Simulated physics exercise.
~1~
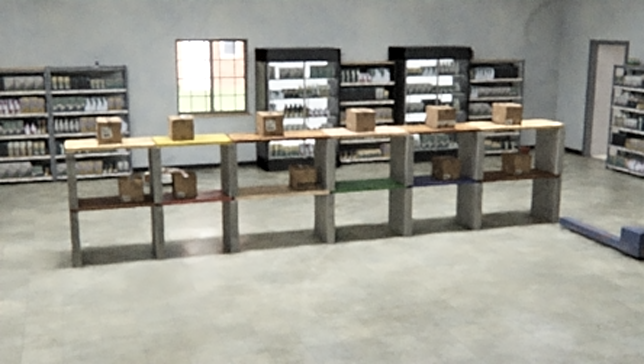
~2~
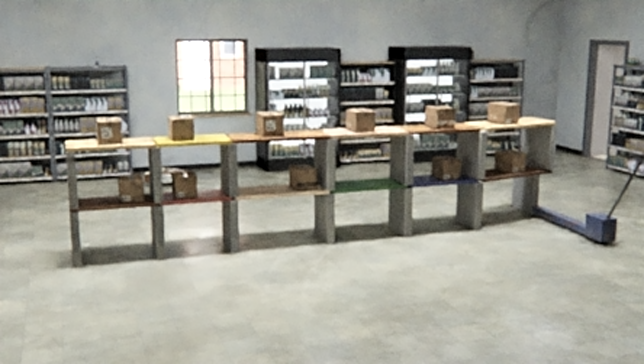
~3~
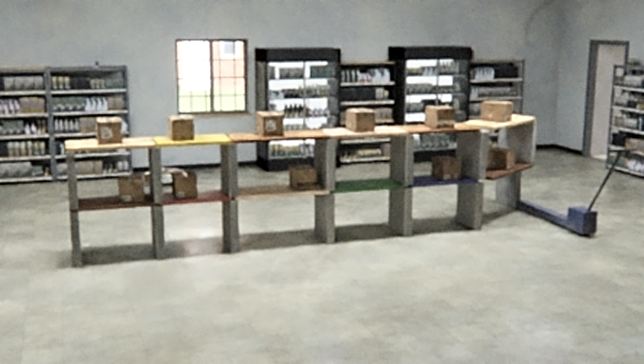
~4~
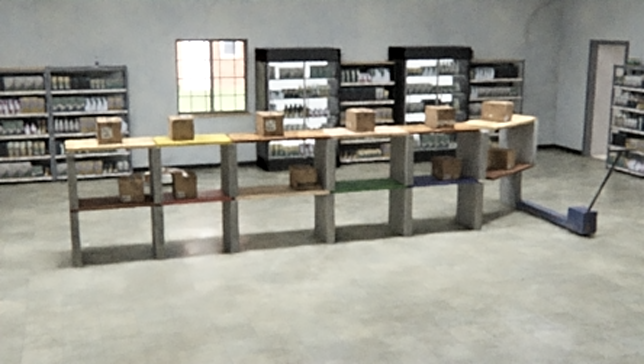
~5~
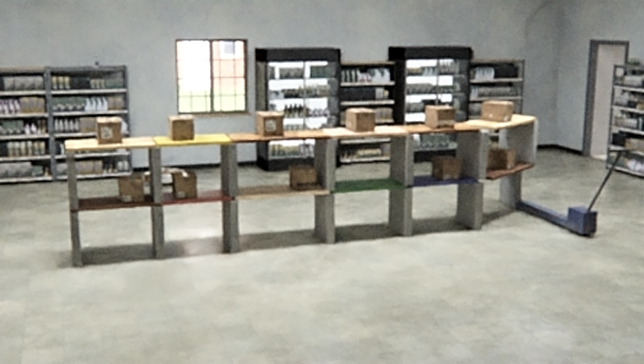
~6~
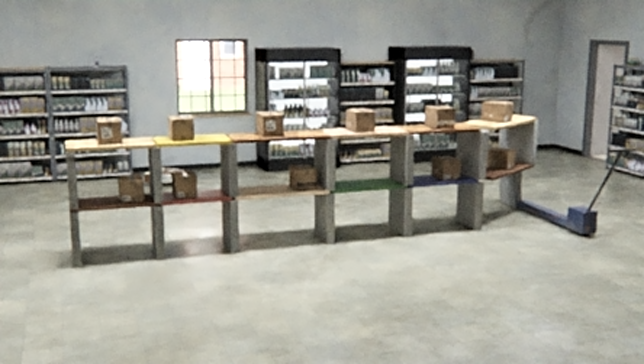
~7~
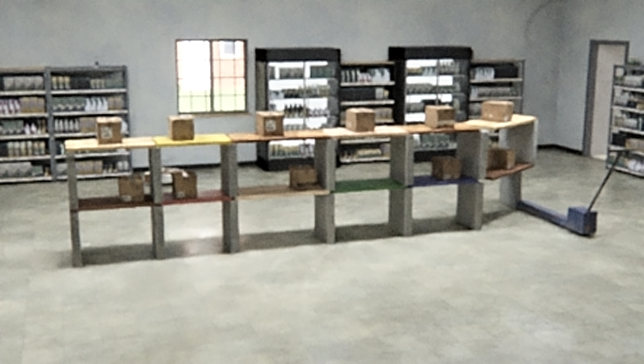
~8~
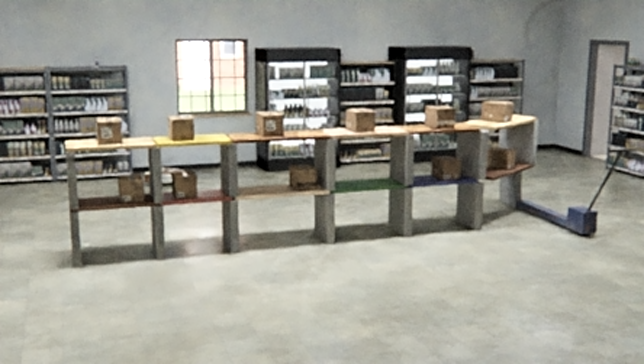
A long two-tier rack of grey upright blocks and resting boards stands across a pale concrete floor, seen from the front and slightly above, with stocked shelves, glass-fronted coolers and a window behind. Cardboard boxes sit on both tiers, over yellow and orange boards on top and red, green and blue ones below. A low blue jack with a thin handle slides in from the right and pushes into the foot of the end upright. The rack's right end shifts and skews, its boxes moving with it. The jack stops, and everything stays standing, the green board still up.
